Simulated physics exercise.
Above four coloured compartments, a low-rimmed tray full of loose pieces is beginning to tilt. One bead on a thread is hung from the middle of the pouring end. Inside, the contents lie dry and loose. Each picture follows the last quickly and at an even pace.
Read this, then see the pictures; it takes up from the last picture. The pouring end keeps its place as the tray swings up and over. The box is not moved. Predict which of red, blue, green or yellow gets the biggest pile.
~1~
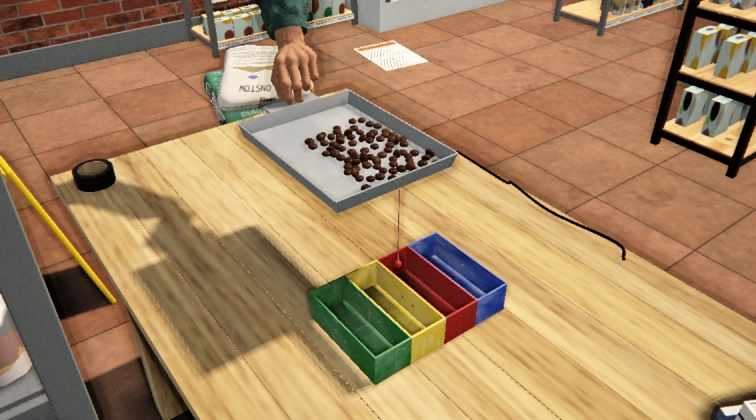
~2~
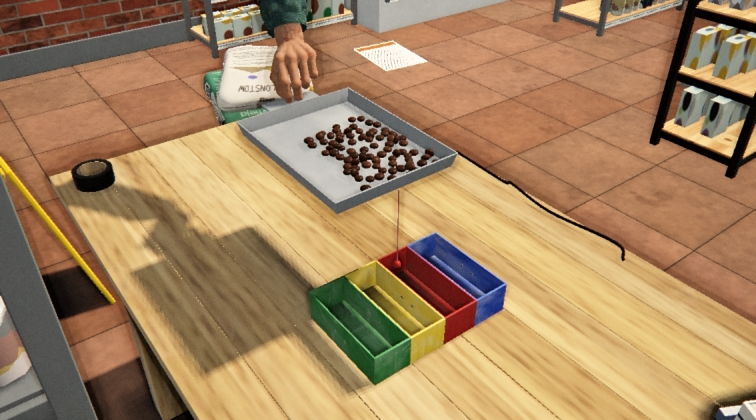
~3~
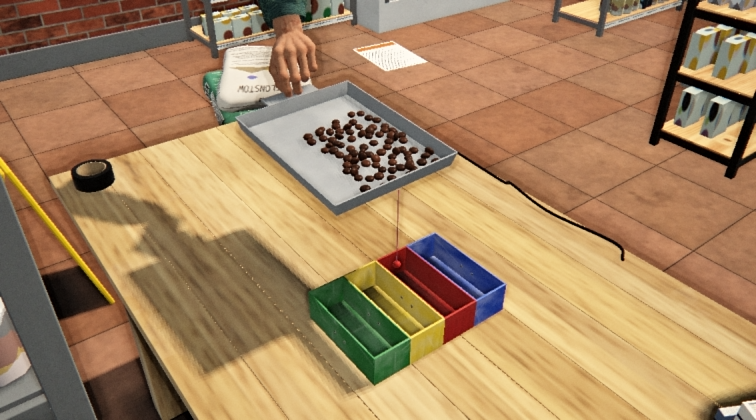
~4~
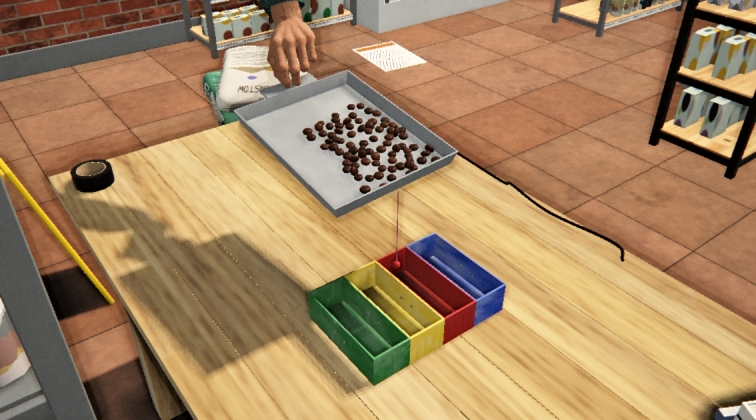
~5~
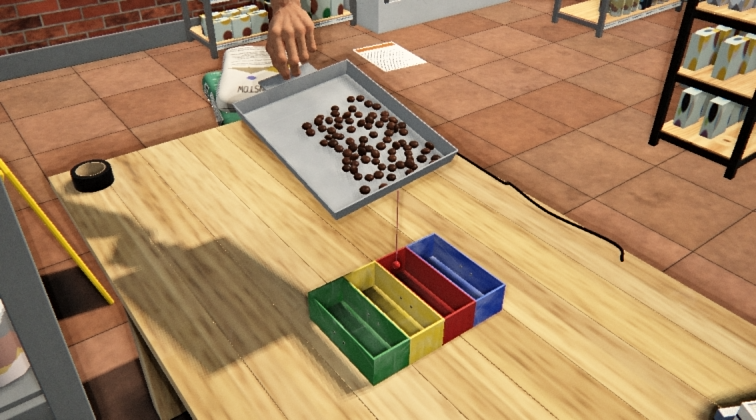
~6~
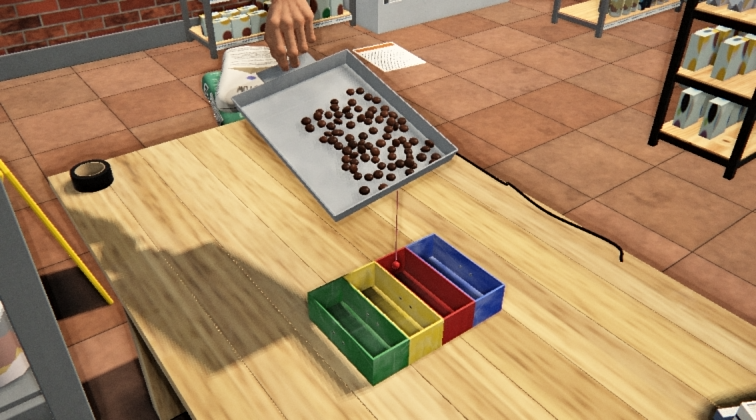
The biggest pile lands in green.
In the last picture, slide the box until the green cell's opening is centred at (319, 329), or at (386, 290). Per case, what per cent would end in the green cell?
The first position comes out at 0 per cent, the other at 10 per cent.
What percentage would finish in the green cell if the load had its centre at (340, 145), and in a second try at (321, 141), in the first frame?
About 80 %, then about 80 %.
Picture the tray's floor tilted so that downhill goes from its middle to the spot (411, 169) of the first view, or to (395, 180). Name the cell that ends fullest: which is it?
First: That blue cell, second: The blue cell.
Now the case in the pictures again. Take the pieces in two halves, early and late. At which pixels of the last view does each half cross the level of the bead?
First part (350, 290), rest (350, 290).
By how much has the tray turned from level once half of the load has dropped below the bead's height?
The angle is roughly 100° at that point.
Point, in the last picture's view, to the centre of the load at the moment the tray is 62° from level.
Centre estimate: (363, 191).
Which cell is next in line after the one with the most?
That's the cell in yellow.
Shortly afterwards, tray tipped steeply; all but a few on the tray; a little falling or outside the box.
Next, tray tipped past a quarter turn; near a quarter on the tray; near half in the green cell; a little in the yellow cell; near a quarter falling or outside the box.
Some moments later, tray tipped past a quarter turn; the bulk in the green cell; a little in the yellow cell; only a few falling or outside the box.
In the end, tray tipped past a quarter turn; the bulk in the green cell; a little in the yellow cell; none at all in the red cell; none at all in the blue cell; only a few outside the box.
